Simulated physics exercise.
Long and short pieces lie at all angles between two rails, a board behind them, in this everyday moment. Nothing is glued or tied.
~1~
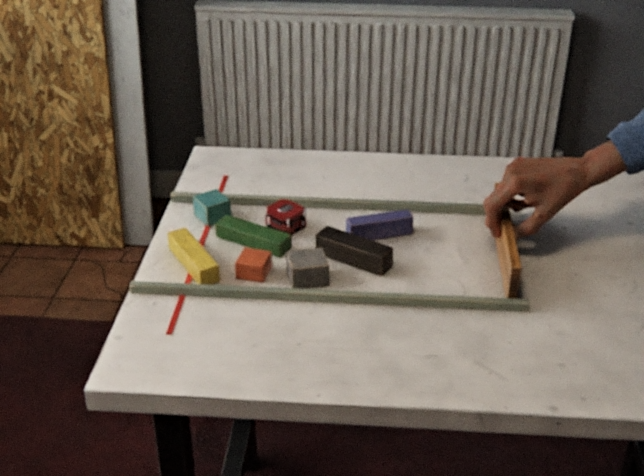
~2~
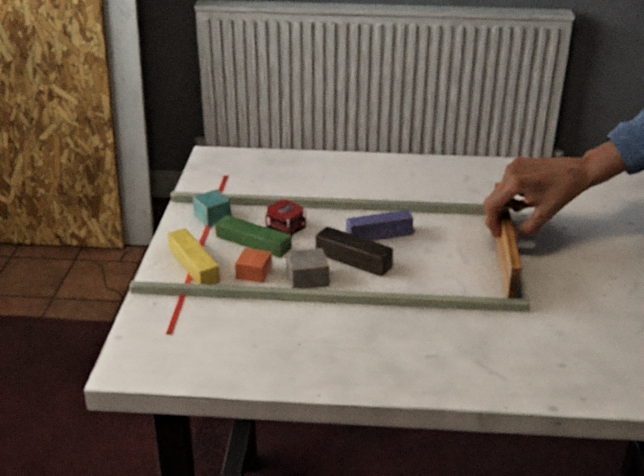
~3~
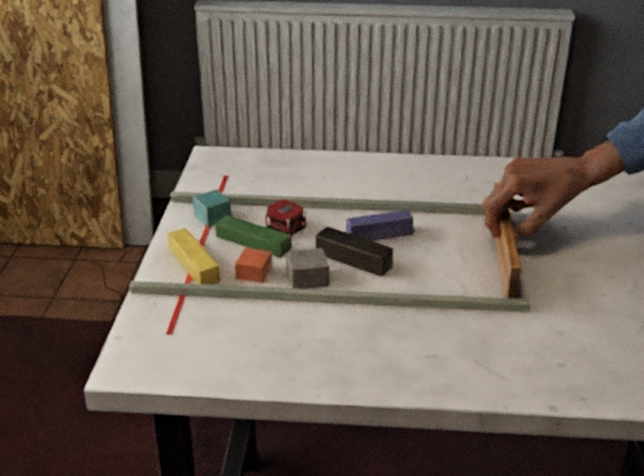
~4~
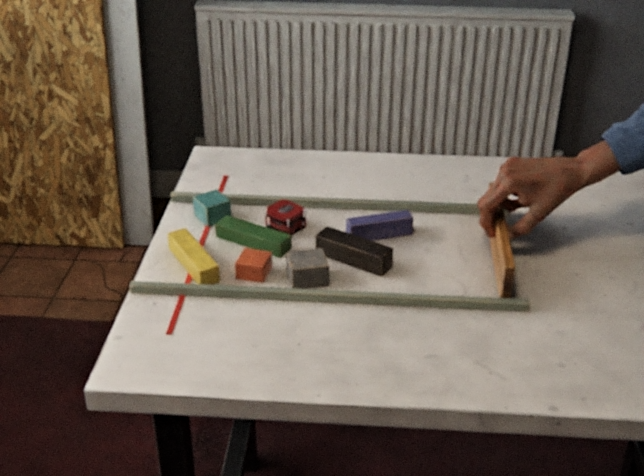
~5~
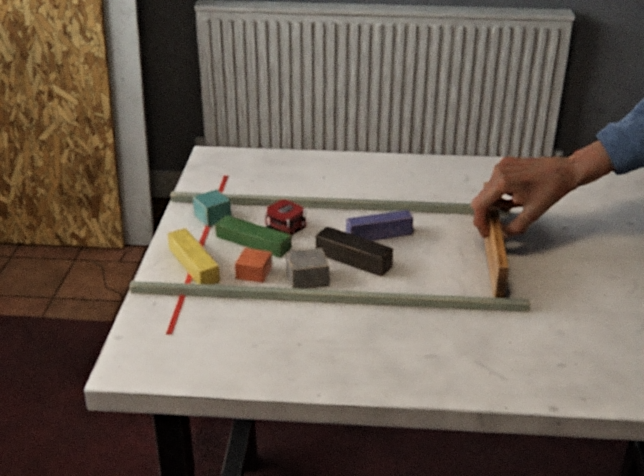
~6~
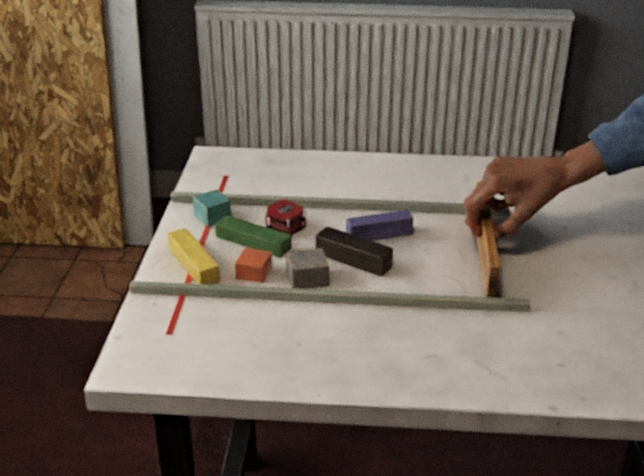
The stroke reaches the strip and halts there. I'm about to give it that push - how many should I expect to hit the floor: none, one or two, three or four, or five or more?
Expect one or two.
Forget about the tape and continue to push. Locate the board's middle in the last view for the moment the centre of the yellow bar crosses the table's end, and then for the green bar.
Middle: Roughly (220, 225); roughly (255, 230).
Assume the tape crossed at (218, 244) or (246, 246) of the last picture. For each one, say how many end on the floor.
Counts per try: 2; 1.
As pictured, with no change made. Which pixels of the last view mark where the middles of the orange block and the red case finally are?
The first ends close to (143, 263), the second close to (200, 202).
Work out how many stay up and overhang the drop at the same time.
That comes to 4 of them.
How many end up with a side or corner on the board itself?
So the total is 4.
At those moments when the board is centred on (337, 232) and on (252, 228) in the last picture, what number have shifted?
It comes to 6 for the first spot, 8 for the other.
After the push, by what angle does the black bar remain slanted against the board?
It measures close to 45 degrees.
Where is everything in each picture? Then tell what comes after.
Yellow bar (193, 257); turquoise block (212, 208); green bar (253, 236); board (505, 239); tape (201, 243), in the first picture.
Turquoise block (212, 208); orange block (254, 265), in the second picture.
Green bar (253, 236); blue bar (380, 227), in the third picture.
Yellow bar (193, 257); board (499, 239), in the fourth picture.
Turquoise block (212, 208); black bar (354, 251), in the fifth picture.
Yellow bar (193, 257); turquoise block (212, 208); green bar (253, 236); board (485, 238); tape (201, 243), in the sixth picture.
Soon after, none off yet; yellow bar at rest near (193, 257); turquoise block at rest near (212, 208); green bar moving near (249, 235).
At rest, the number that fall off is one or two; fallen, green bar and yellow bar.
